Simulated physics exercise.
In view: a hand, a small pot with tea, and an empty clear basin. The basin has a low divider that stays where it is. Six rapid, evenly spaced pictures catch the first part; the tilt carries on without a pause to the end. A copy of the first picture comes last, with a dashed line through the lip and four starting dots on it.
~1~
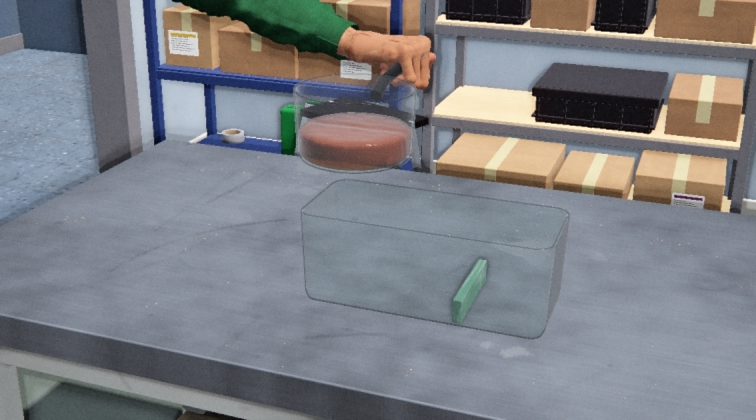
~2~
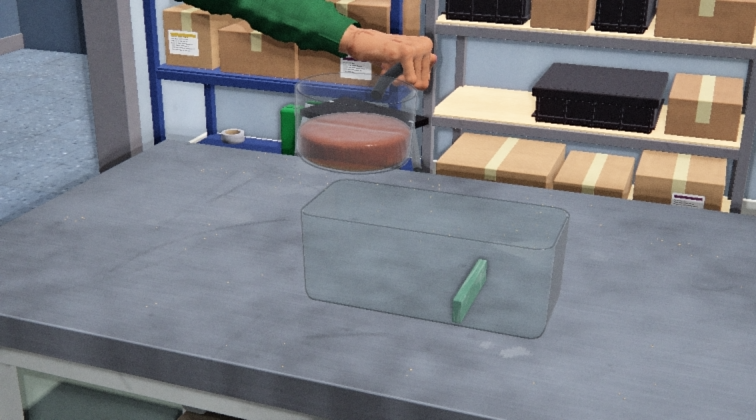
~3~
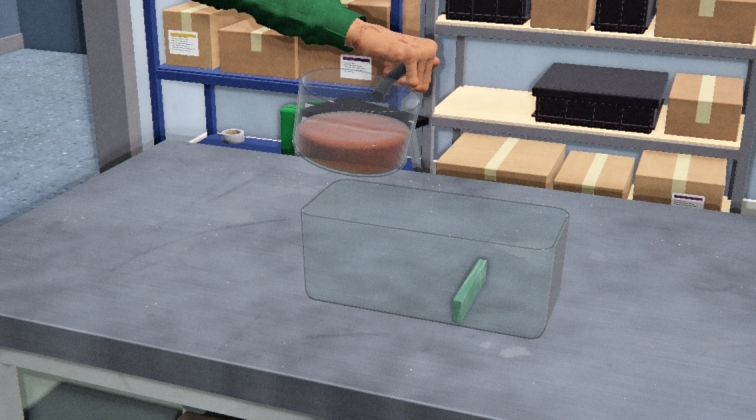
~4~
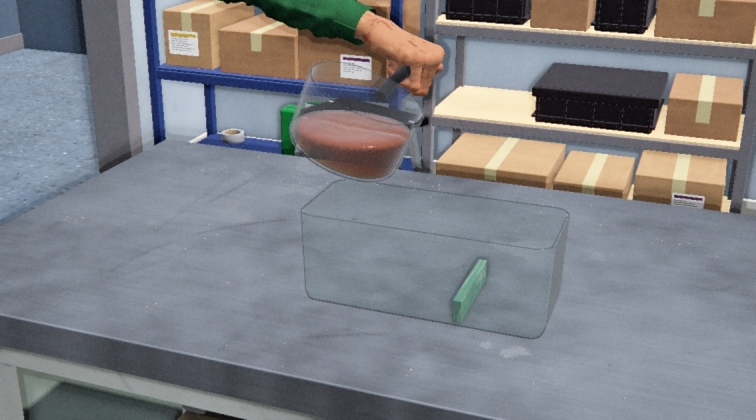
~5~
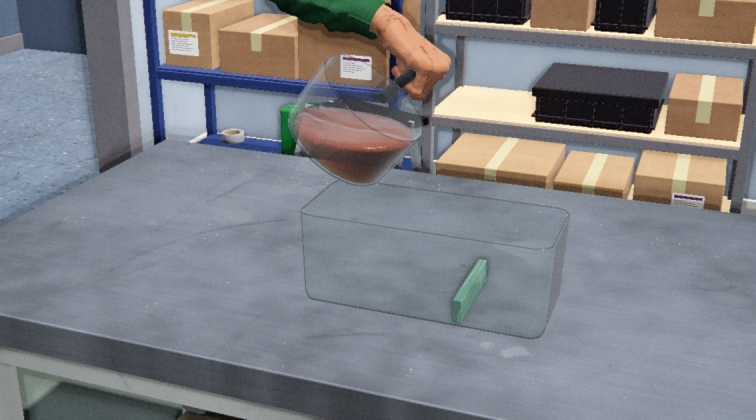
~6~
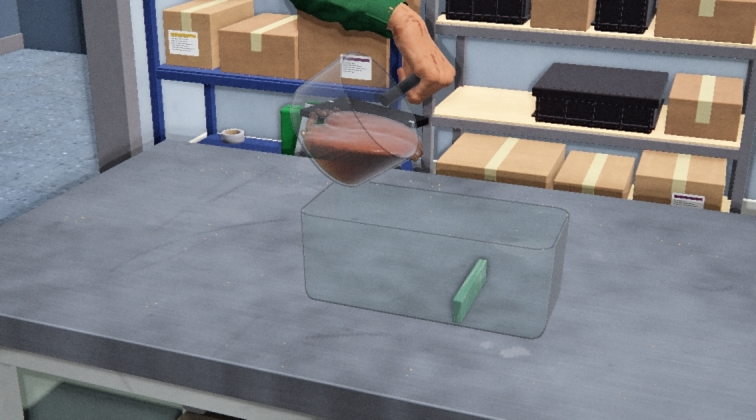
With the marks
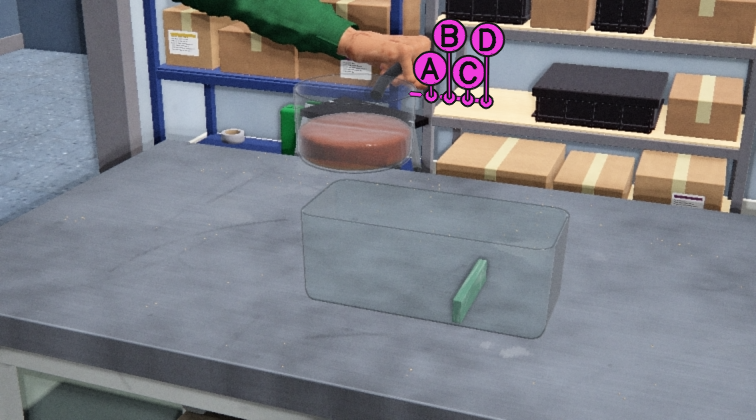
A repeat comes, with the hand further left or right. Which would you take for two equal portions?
Spot B.
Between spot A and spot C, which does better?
The answer is C.
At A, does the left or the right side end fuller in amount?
The left side.
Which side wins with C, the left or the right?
The right side.
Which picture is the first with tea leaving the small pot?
In picture 6.
On the marked copy, A at (431, 95); B at (449, 97); C at (467, 99); D at (486, 101).
With A, about 84 % ends left of the wall and 16 % right of it.
With B, about 51 % ends left of the wall and 48 % right of it.
With C, about 25 % ends left of the wall and 74 % right of it.
With D, about 25 % ends left of the wall and 74 % right of it.
